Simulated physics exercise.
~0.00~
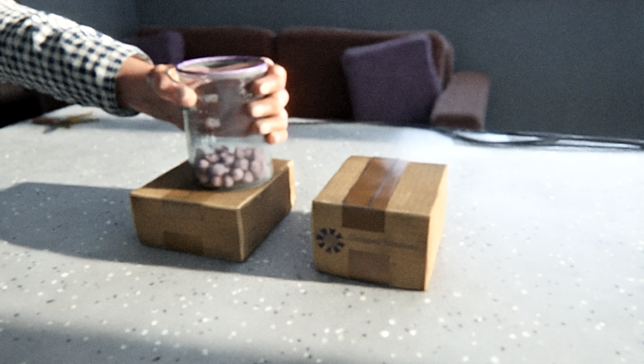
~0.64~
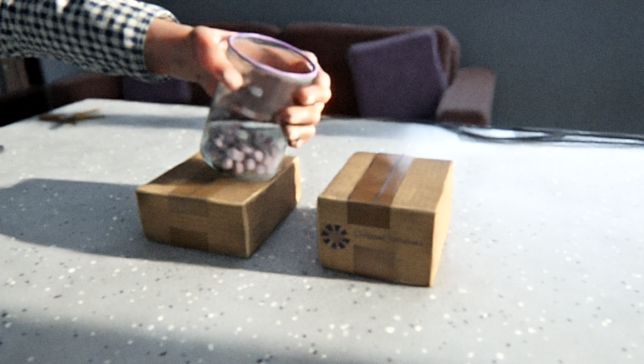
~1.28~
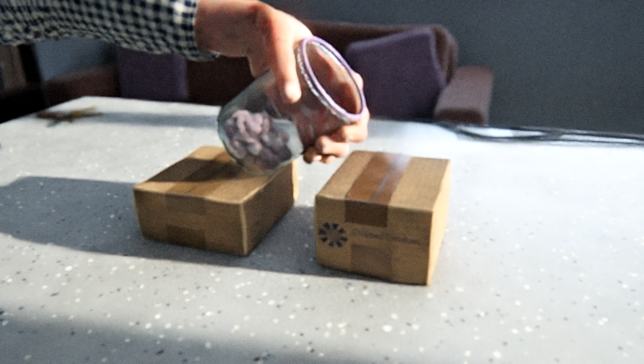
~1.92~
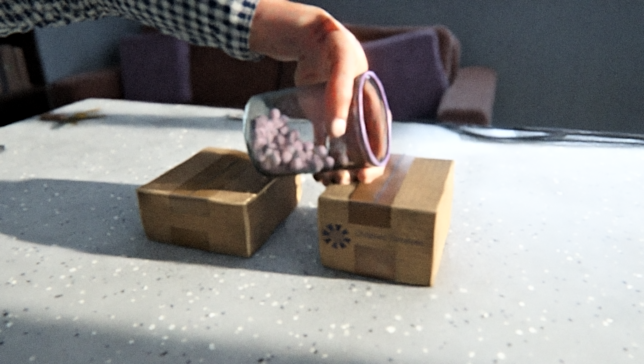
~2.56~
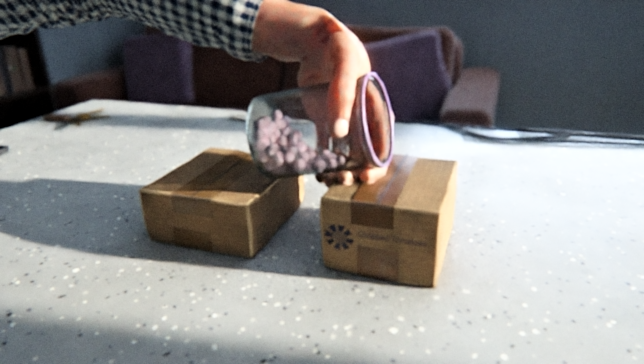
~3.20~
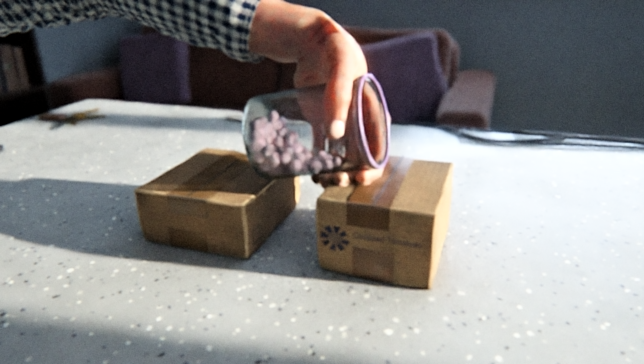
In the video, a hand holds a clear open beaker of small round pieces upright on the left of two cardboard boxes, then tips it rightward until it lies nearly sideways against the right box, where the hand holds it with the pieces still inside.
